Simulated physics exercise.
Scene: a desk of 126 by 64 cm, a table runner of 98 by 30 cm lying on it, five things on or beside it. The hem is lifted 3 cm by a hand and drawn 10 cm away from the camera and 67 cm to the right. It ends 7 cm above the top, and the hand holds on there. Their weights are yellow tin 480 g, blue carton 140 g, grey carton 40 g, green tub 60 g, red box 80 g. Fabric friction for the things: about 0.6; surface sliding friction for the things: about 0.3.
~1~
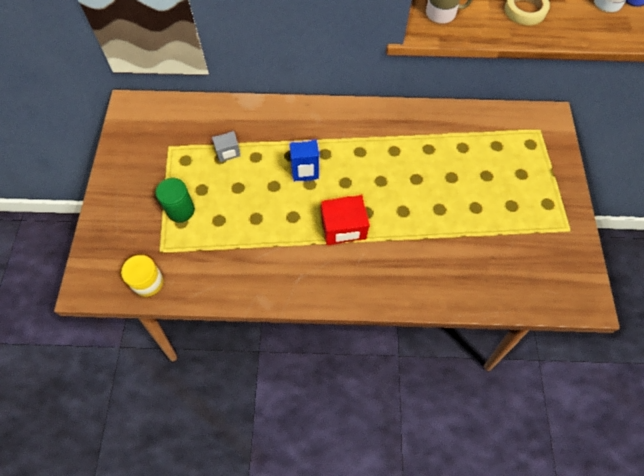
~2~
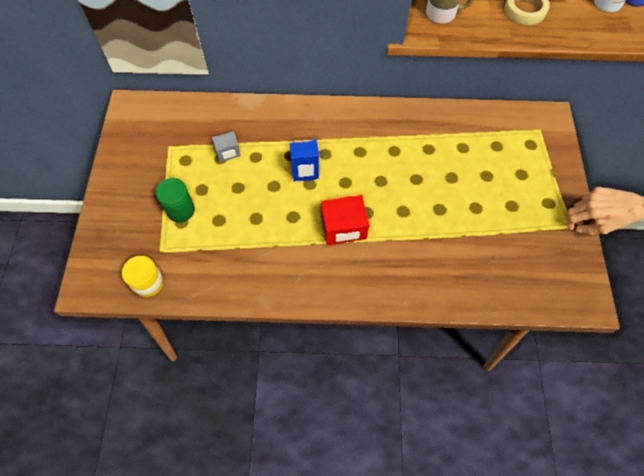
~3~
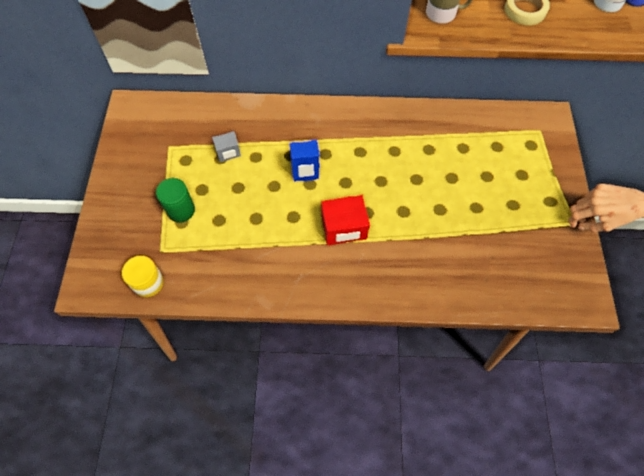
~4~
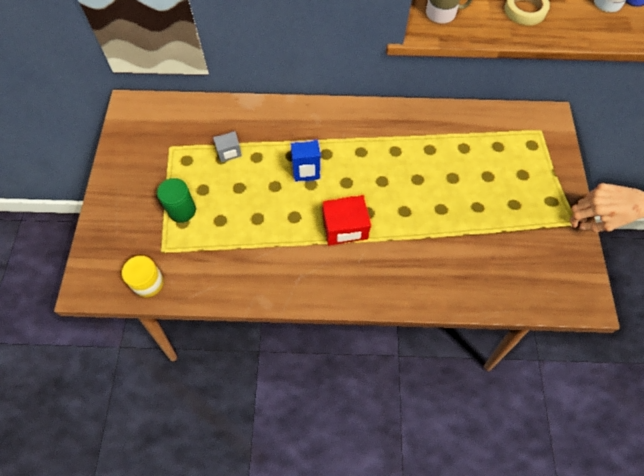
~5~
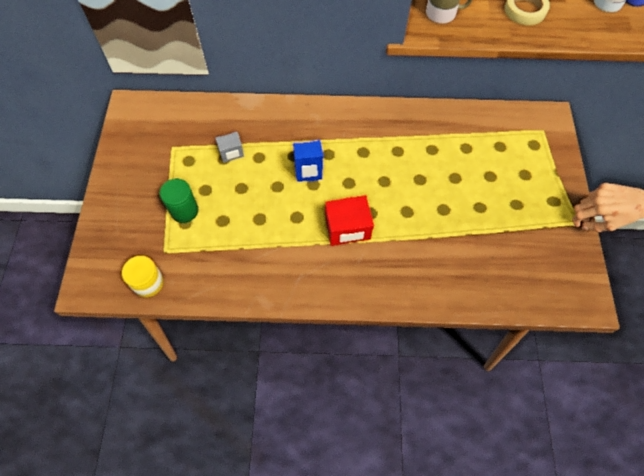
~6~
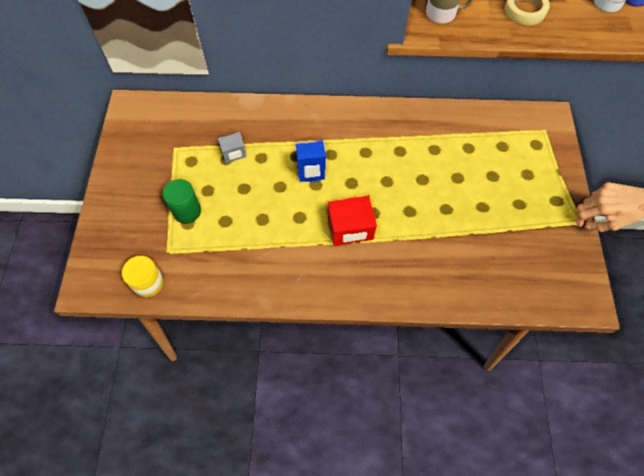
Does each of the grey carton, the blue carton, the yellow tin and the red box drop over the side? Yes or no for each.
Grey carton - yes, blue carton - yes, yellow tin - no, red box - yes.
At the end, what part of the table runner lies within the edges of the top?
Near 0 in a hundred.
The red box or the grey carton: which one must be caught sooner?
It's the red one that goes first.
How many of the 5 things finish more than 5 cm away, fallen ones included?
Total: 4.
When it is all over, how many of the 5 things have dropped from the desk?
Total: 4.
Next, 90 % of the table runner is still over the top; red box 17 cm off its start, blue carton 16 cm off its start, grey carton 16 cm off its start.
Then, 70 % of the table runner is still over the top; red box 39 cm off its start, blue carton 38 cm off its start, grey carton 38 cm off its start.
After that, 50 % of the table runner is still over the top; red box 60 cm off its start at (609, 215), blue carton 58 cm off its start at (553, 155), grey carton 58 cm off its start at (459, 155).
Later, 30 % of the table runner is still over the top; blue carton over the edge, red box over the edge, grey carton 77 cm off its start.
At the end, 0 % of the table runner is still over the top; grey carton over the edge, blue carton over the edge, red box over the edge, yellow tin 0 cm off its start at (138, 271).
